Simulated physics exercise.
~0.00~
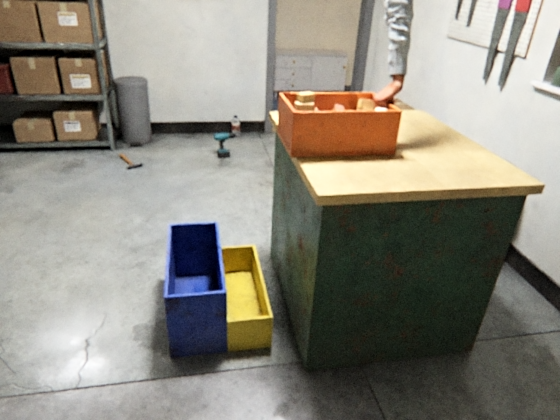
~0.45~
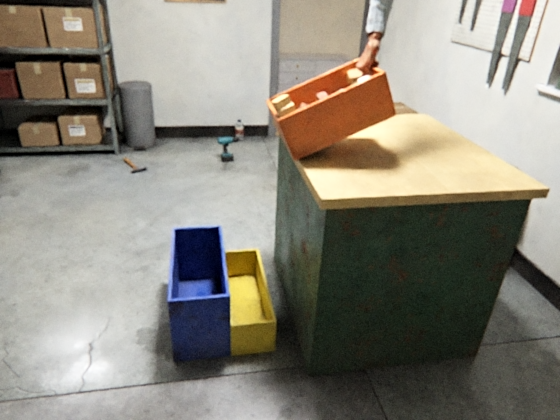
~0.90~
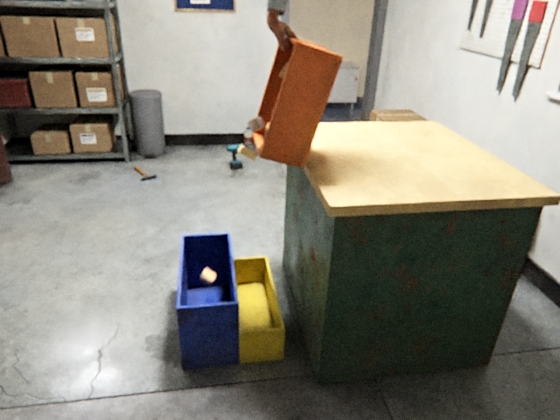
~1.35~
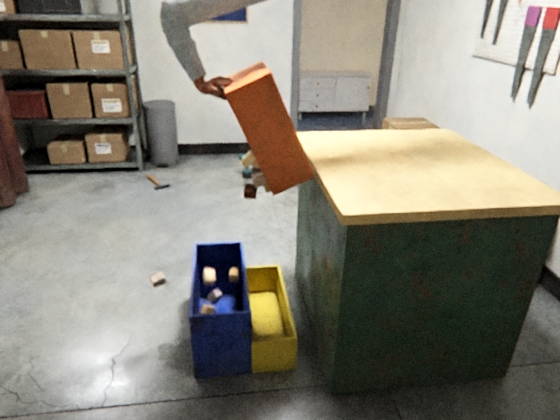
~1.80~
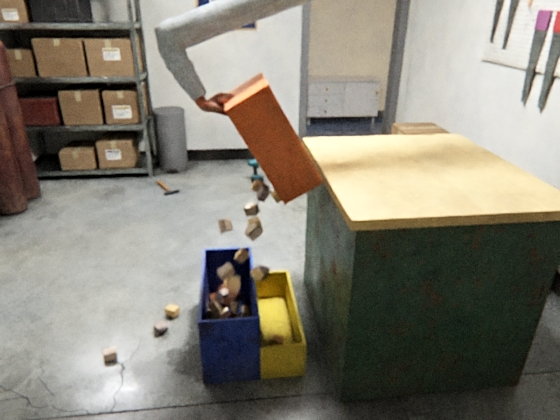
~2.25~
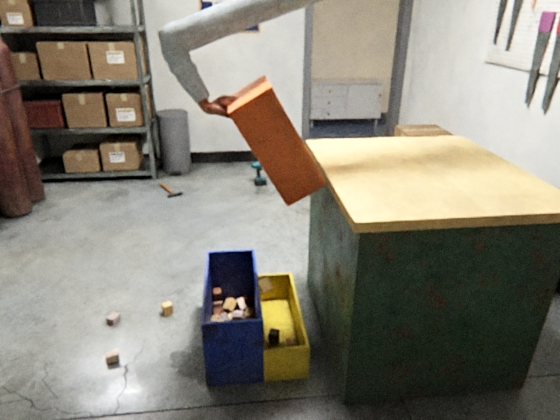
An orange box full of wooden blocks sits on a green bench with a pale top, gripped at its rim by a hand, while a blue tub and a yellow tub stand empty on the floor to the left. The arm lifts the box and tilts it leftward over the bench's edge. As it tips steeply, the first block drops into the blue tub. The box turns further, its open side facing down, and blocks pour out in a stream. Finally the box hangs still, with most blocks in the blue tub, a few in the yellow tub, and three on the floor beyond.
